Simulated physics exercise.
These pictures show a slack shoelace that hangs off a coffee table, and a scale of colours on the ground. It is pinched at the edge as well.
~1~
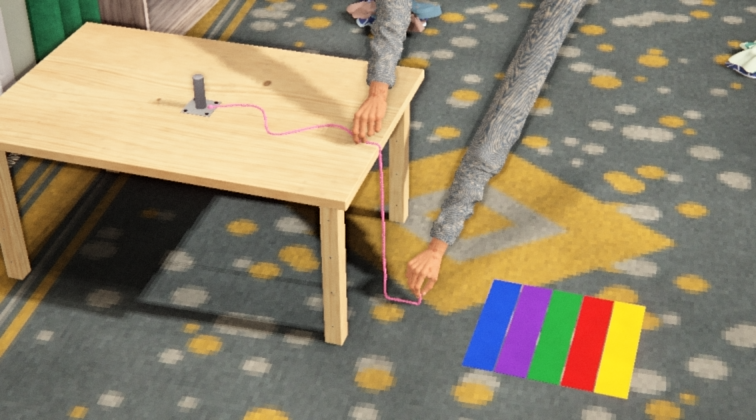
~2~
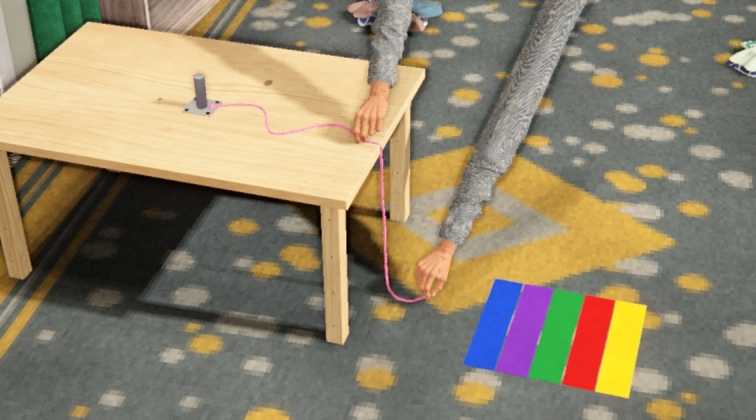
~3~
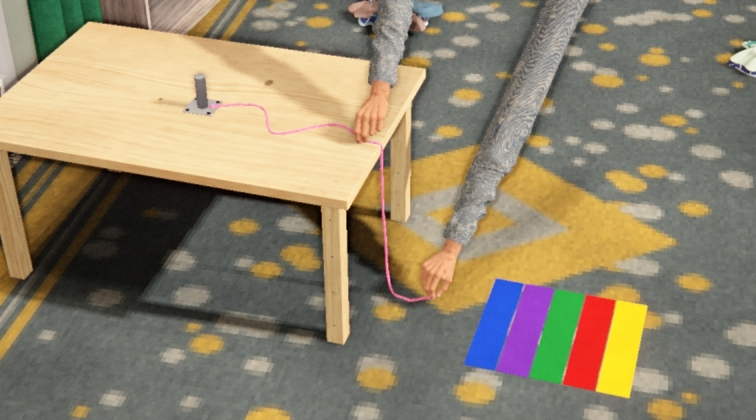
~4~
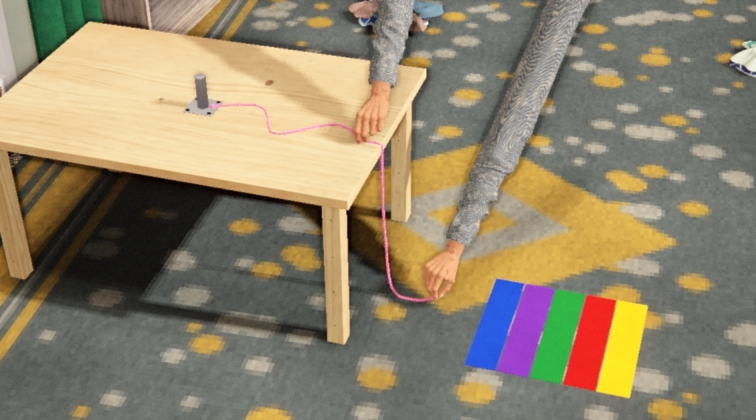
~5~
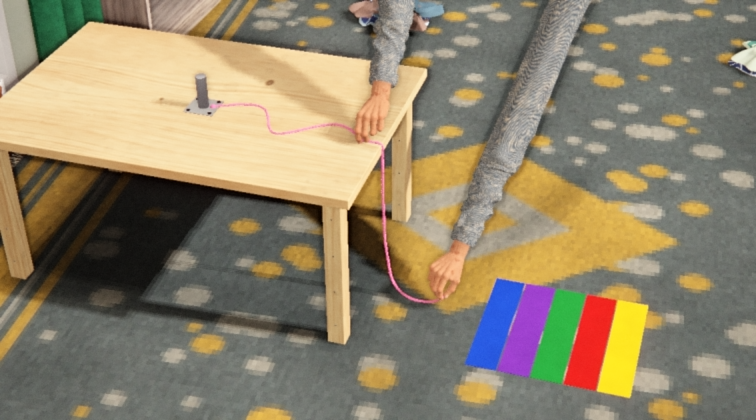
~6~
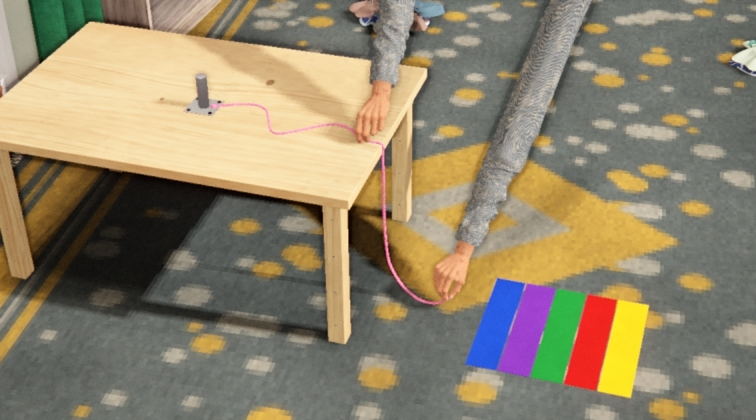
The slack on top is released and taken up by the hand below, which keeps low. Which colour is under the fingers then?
It halts on the red strip.
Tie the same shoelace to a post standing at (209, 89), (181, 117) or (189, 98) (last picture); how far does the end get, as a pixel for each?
The places are (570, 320), (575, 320) and (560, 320).
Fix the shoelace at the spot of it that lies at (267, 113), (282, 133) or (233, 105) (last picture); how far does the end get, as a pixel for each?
About (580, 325), (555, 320) and (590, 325).
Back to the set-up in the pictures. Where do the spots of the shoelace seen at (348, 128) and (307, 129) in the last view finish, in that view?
At (381, 143), then (339, 133).
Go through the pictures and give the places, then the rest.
In the first picture, end (421, 294); blue (483, 352); purple (515, 358); green (548, 365); red (581, 371); yellow (614, 378).
In the second picture, end (430, 295); shoelace through (243, 105) (271, 132) (343, 127) (381, 163) (384, 222) (387, 281).
In the third picture, end (435, 296).
In the fourth picture, end (438, 296); shoelace through (245, 105) (272, 132) (344, 127) (382, 163) (384, 222) (390, 281).
In the fifth picture, end (443, 297).
In the sixth picture, end (448, 298); shoelace through (245, 105) (273, 132) (345, 126) (383, 162) (384, 221) (399, 281).
Soon after, end near (524, 312); over purple.
After that, end near (567, 320); over green.
At the stop, end near (593, 325); over red. Over red.
